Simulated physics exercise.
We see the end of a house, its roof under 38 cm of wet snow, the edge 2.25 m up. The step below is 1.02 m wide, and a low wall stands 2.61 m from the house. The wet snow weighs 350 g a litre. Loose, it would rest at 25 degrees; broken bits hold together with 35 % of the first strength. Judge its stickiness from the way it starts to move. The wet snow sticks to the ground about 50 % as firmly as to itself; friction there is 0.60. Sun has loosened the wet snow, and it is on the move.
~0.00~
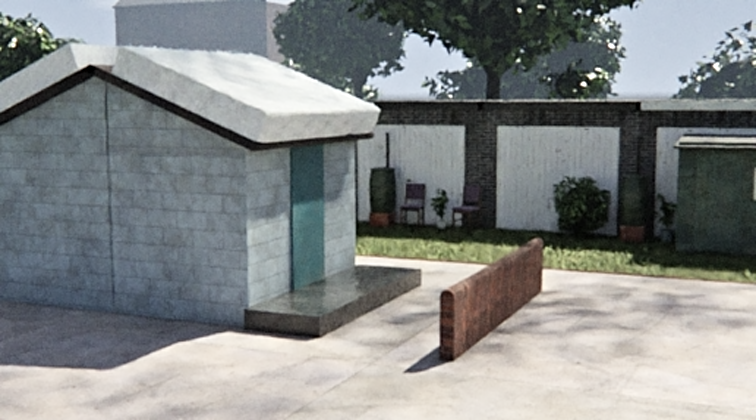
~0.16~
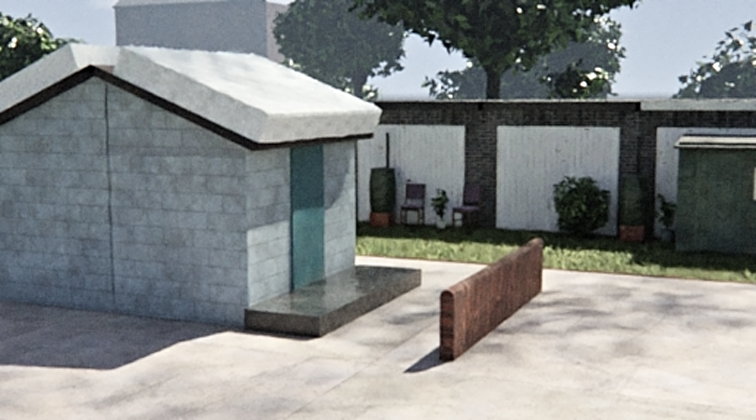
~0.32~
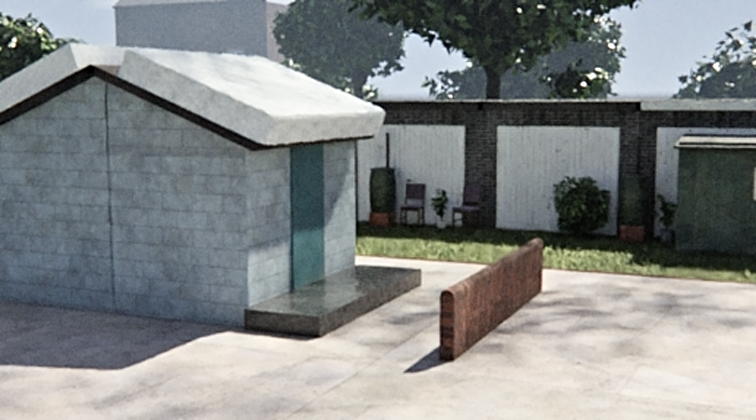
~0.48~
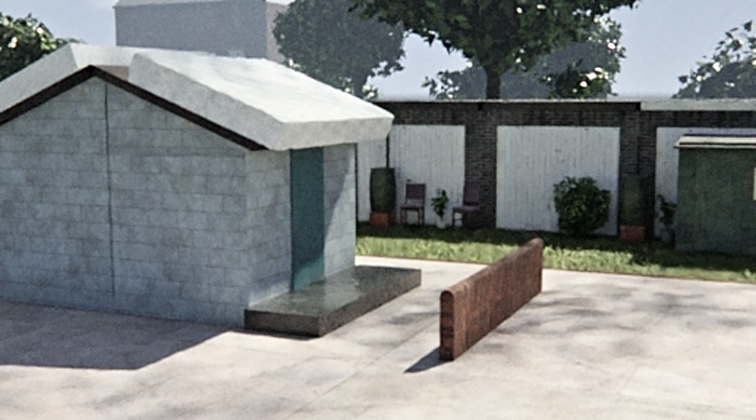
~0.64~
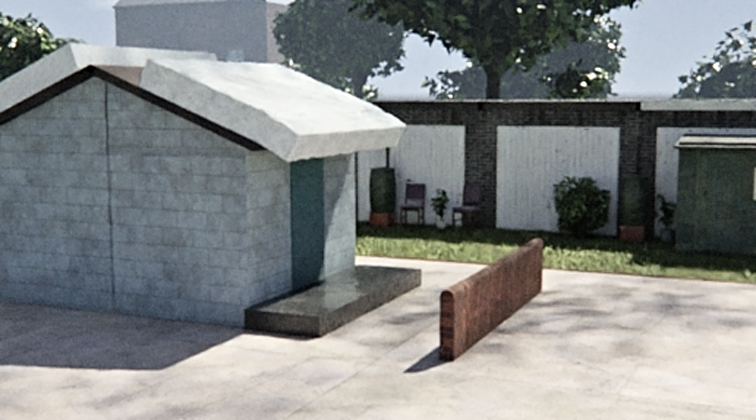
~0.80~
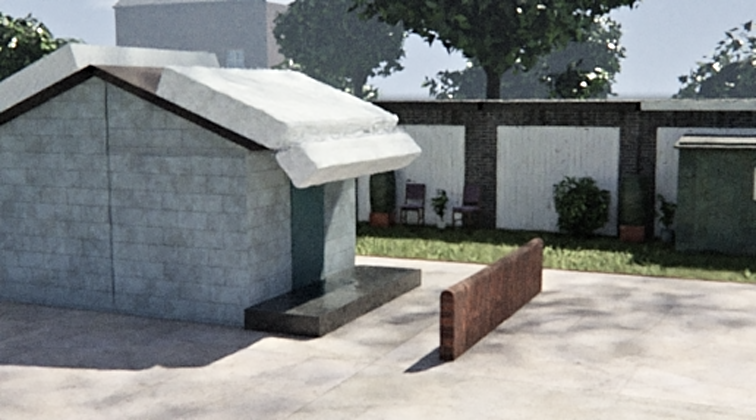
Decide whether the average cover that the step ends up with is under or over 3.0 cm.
Expect under 3.0 cm.
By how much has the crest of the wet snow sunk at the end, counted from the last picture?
Roughly 2.4 m.
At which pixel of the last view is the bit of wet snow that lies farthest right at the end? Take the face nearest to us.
Around (448, 332).
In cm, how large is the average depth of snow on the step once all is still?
Some 0 cm.
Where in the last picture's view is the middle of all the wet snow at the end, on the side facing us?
At about (393, 321).
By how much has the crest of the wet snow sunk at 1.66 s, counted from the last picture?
Roughly 1.4 m.
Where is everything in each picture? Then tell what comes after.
The first picture shows foremost bit of the wet snow at (265, 112), 2 % of it past the eaves, in one piece.
The second picture shows foremost bit of the wet snow at (267, 113), its middle shifted 2.5 cm, 3 % of it past the eaves, in one piece.
The third picture shows foremost bit of the wet snow at (273, 116), its middle shifted 10 cm, 7 % of it past the eaves, in one piece.
The fourth picture shows foremost bit of the wet snow at (283, 121), its middle shifted 24 cm, 13 % of it past the eaves, in one piece.
The fifth picture shows foremost bit of the wet snow at (297, 138), its middle shifted 45 cm, 22 % of it past the eaves, cracking.
The sixth picture shows foremost bit of the wet snow at (316, 165), its middle shifted 73 cm, 34 % of it past the eaves, cracking.
After 1.19 s, 58 % of the snow is still up on the roof and 42 % is falling or down.
After 1.66 s, none of the snow is still up on the roof and all is falling or down.
After 2.13 s, none of the snow is still up on the roof and all is falling or down.
After 2.60 s, none of the snow is still up on the roof and all is falling or down.
After 3.20 s, none of the snow is still up on the roof and the snow on the step is 0 mm deep on average.
